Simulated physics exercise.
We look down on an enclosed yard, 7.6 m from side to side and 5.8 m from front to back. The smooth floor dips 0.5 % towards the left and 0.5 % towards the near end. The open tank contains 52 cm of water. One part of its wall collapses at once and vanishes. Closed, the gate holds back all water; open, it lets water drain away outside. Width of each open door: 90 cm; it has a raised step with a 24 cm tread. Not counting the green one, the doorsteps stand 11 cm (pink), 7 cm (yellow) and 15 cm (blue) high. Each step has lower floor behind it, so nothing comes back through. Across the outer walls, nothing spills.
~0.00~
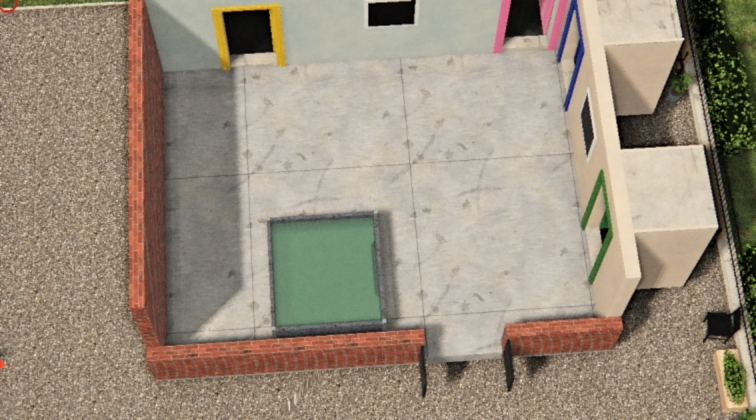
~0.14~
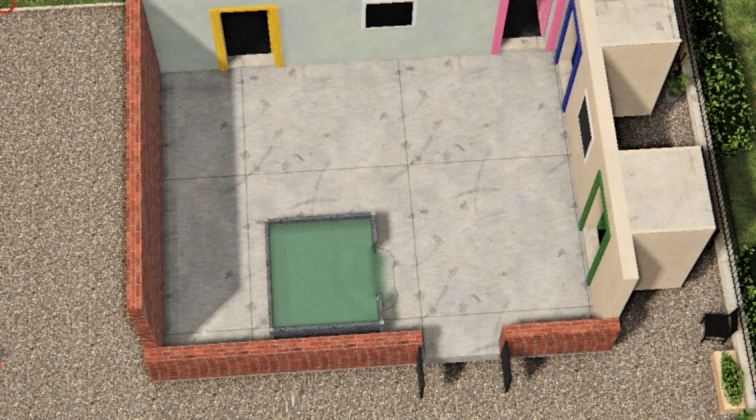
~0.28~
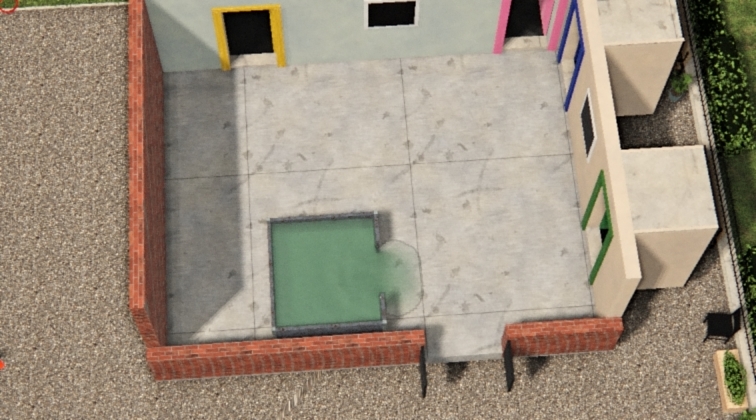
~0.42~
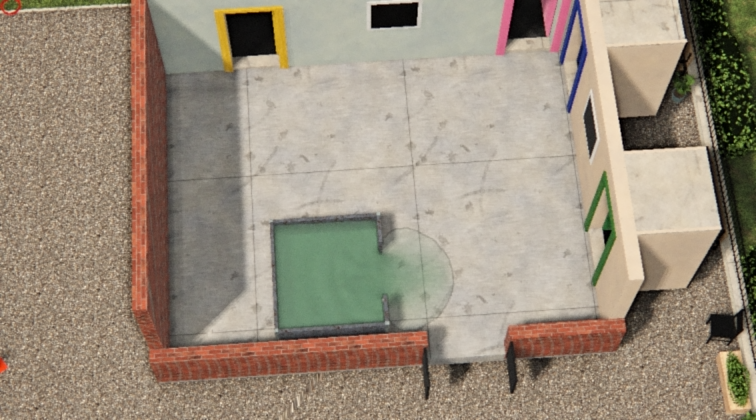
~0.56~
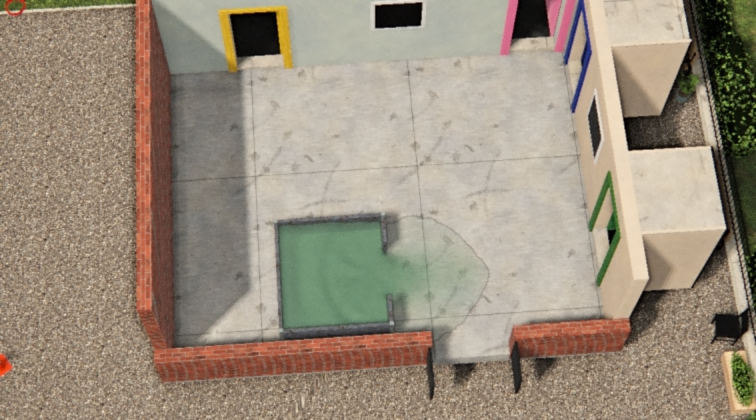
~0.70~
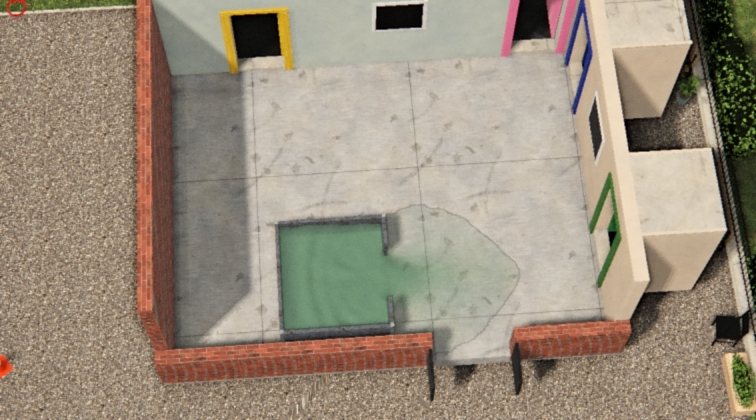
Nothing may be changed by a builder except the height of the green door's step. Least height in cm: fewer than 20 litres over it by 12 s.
Approx. 13.5 cm.
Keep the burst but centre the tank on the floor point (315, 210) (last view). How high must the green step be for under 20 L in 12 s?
Then roughly 10.0 cm.
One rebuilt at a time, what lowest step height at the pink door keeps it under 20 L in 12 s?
For pink: Close to 8.5 cm.
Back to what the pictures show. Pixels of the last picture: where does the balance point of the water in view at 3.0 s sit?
Centre of mass: About (428, 270) px.
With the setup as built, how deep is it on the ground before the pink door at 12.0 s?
It comes to about 4.0 centimetres deep.
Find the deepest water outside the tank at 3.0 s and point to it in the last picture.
At about pixel (566, 338).
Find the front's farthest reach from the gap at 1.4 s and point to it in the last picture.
Pixel close to (601, 297).
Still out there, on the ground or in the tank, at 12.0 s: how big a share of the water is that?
Something near 82 out of a hundred parts.
After 1.4 s water covers 25 % of the floor, deepest (28 cm) near (397, 282); 10 cm at the green door, 0 litres in over its 17 cm step.
After 3.0 s water covers 35 % of the floor, deepest (23 cm) near (566, 338); 18 cm at the green door, 0 litres in over its 17 cm step.
After 12.0 s water covers 85 % of the floor, deepest (7 cm) near (173, 127); 4 cm at the green door, 2 litres in over its 17 cm step.
At the green door as built, the water arrived by 1.3 s and peaked near 20 cm at 2.8 s.
With a step of 10.5 cm, 48 litres would have come in within the 12 s; with 16.5 cm, 4 litres. So under 20 litres takes about 13.5 cm.
